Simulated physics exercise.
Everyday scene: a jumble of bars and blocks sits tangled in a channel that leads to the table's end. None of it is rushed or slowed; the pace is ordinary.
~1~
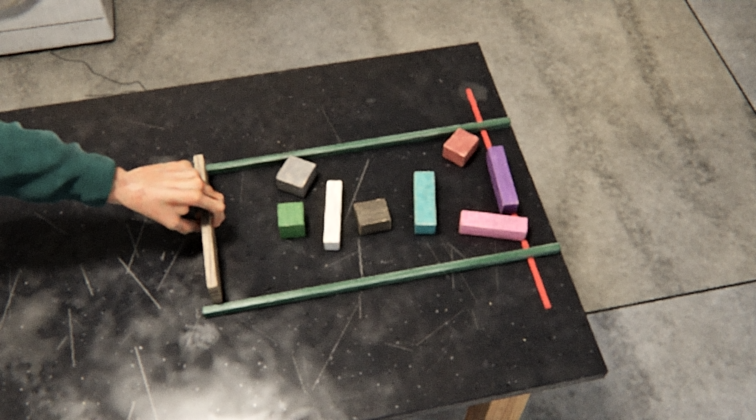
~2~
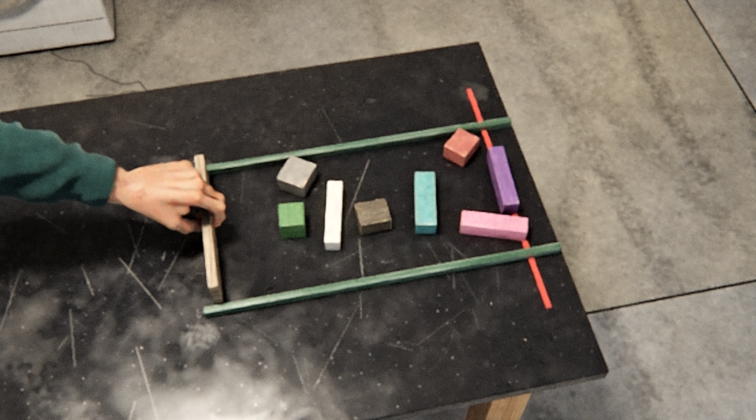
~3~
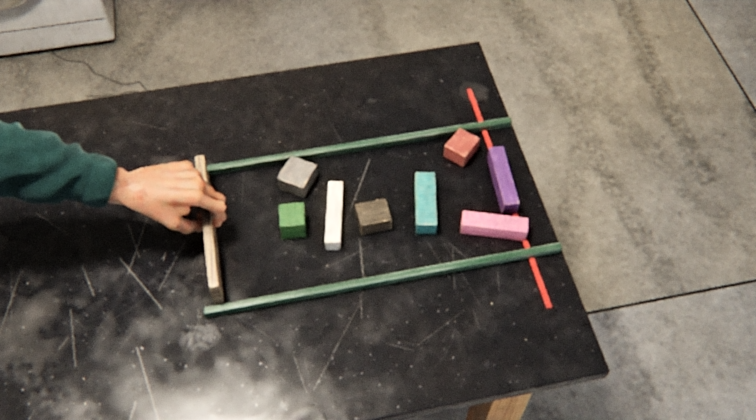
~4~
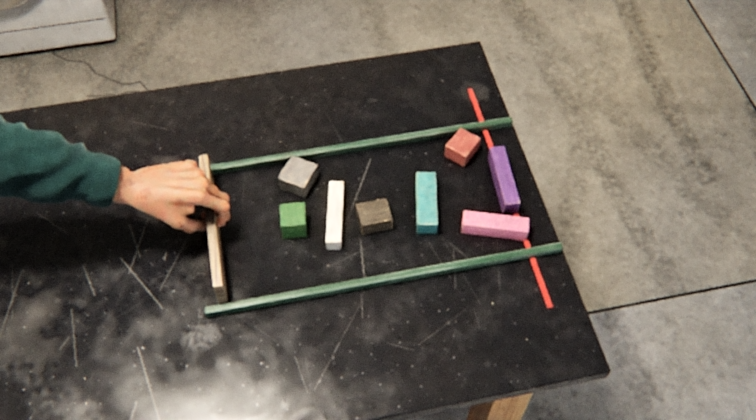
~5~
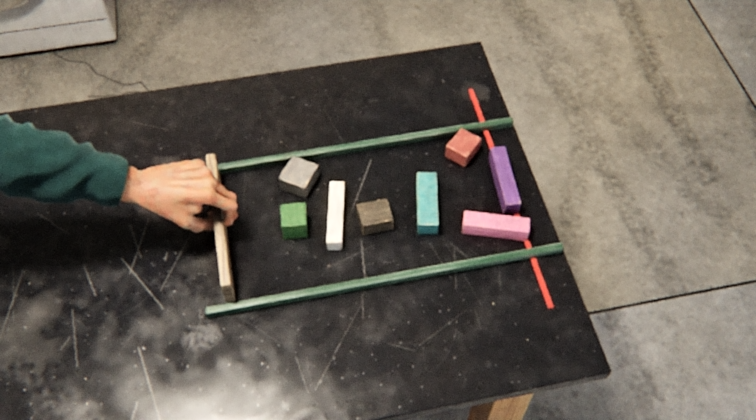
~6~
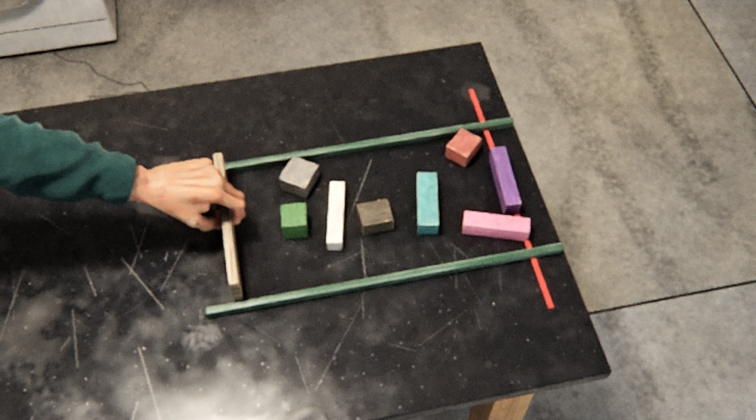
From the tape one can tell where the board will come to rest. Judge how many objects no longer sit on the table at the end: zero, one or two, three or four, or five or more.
Lost: Five or more.
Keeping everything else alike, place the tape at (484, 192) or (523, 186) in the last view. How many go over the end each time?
Taking the two tries in order, the numbers are 3 and 6.
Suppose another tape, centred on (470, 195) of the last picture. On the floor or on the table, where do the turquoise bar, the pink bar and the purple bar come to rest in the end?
Here the turquoise bar drops down while the pink bar drops down and the purple bar drops down.
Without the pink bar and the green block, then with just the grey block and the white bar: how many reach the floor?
Fallen: 3, and 4 in the other try.
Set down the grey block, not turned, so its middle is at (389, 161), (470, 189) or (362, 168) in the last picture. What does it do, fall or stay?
Trying each place in order, it remains in place, it drops down and it remains in place.
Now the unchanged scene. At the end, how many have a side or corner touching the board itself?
Counting them up gives 2.
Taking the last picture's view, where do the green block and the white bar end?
The green block at (520, 181), the white bar at (538, 181).
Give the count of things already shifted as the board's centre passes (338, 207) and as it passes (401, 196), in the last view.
Note: First position 4; second position 6.
Soon after, none off yet; purple bar at rest near (505, 180); pink bar at rest near (496, 226); red block at rest near (463, 148).
After that, none off yet; purple bar displaced a little near (514, 178); pink bar displaced about its own width near (549, 228); red block at rest near (463, 148).
In the end, the number that fall off is five or more; gone, black block, turquoise bar, red block, pink bar and purple bar.
